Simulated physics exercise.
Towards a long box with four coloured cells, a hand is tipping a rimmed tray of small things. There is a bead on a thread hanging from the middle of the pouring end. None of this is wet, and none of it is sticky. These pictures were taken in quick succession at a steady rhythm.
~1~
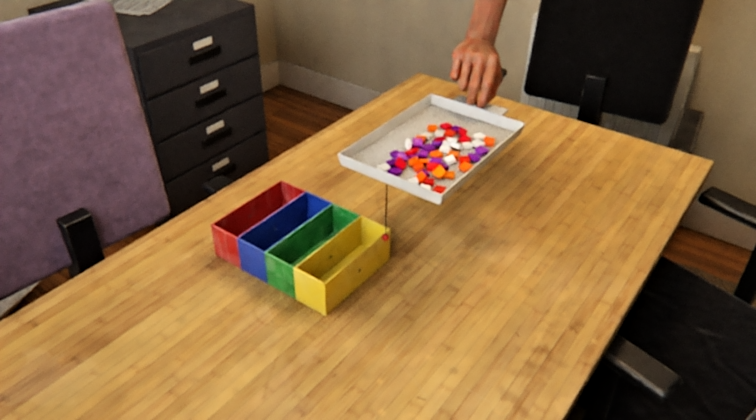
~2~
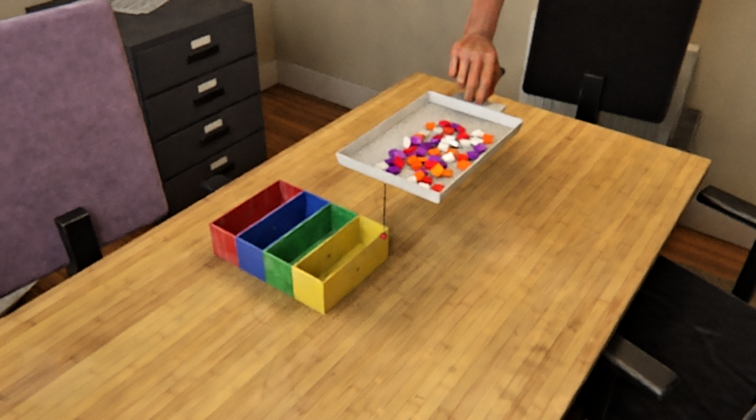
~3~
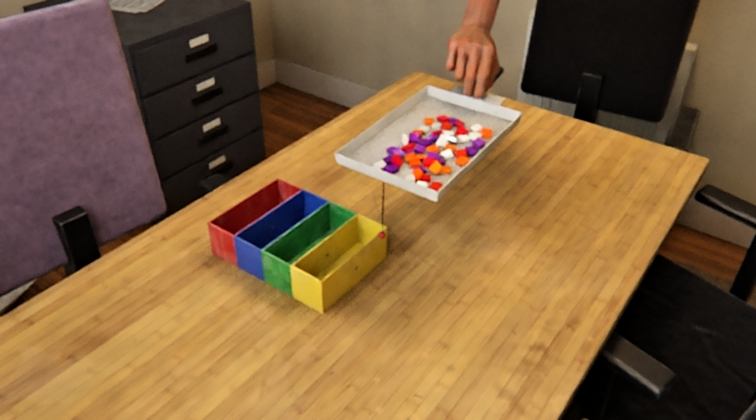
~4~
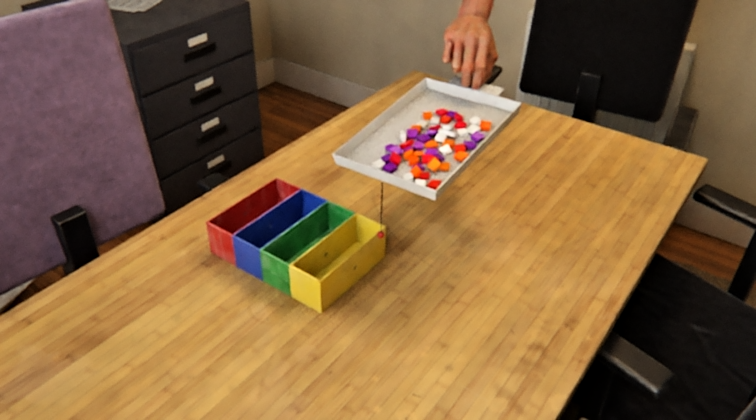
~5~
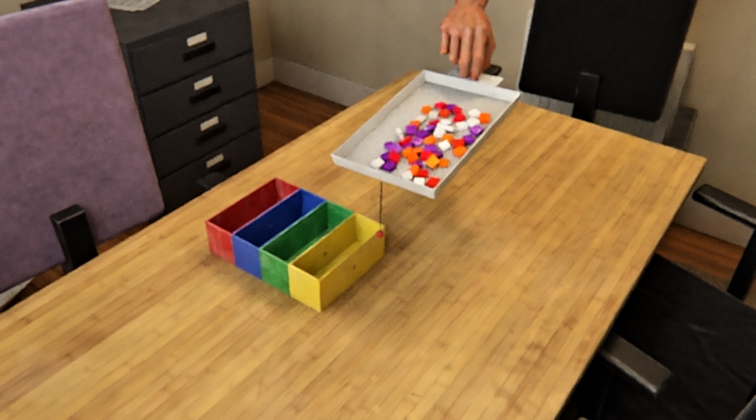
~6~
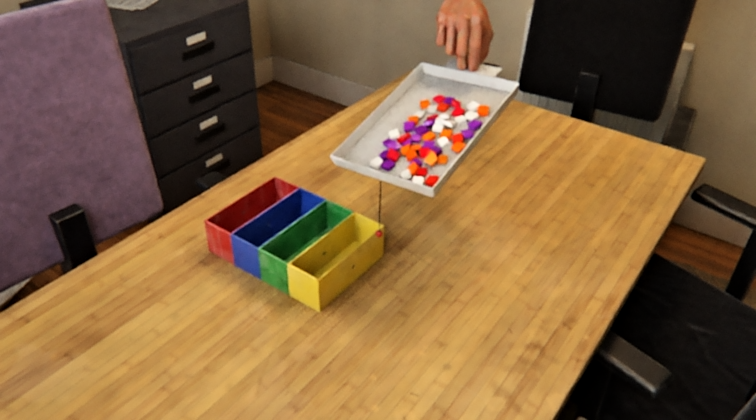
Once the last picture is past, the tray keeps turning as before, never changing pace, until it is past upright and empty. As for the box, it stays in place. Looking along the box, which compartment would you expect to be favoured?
I would expect the yellow compartment to be favoured.
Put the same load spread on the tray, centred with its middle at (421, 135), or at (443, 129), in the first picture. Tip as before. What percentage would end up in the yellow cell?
60 per cent for the first try, 50 per cent for the second.
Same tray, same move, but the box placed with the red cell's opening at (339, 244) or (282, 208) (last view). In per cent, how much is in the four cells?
Result, in turn: 80 %, 100 %.
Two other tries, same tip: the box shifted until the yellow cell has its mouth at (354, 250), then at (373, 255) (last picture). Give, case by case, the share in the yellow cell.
Near 40 % and 20 %.
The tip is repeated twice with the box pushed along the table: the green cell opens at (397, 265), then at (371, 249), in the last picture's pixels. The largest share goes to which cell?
Position one: Red. Position two: The blue one.
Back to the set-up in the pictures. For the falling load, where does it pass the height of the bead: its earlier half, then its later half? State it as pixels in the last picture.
First roughly (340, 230), then roughly (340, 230).
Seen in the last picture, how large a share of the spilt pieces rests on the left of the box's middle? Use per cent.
Roughly 0 in a hundred.
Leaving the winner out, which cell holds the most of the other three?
Just behind the top cell comes green.
Just after the last frame, tray tipped steeply; every one on the tray.
A moment on, tray tipped right over; almost all on the tray; just a few in the green cell; about a tenth falling or outside the box.
Further on, tray tipped past a quarter turn; roughly half in the yellow cell; roughly a quarter in the green cell; roughly a quarter falling or outside the box.
When it is over, tray tipped past a quarter turn; roughly half in the yellow cell; roughly a quarter in the green cell; not one in the blue cell; not one in the red cell; roughly a quarter outside the box.
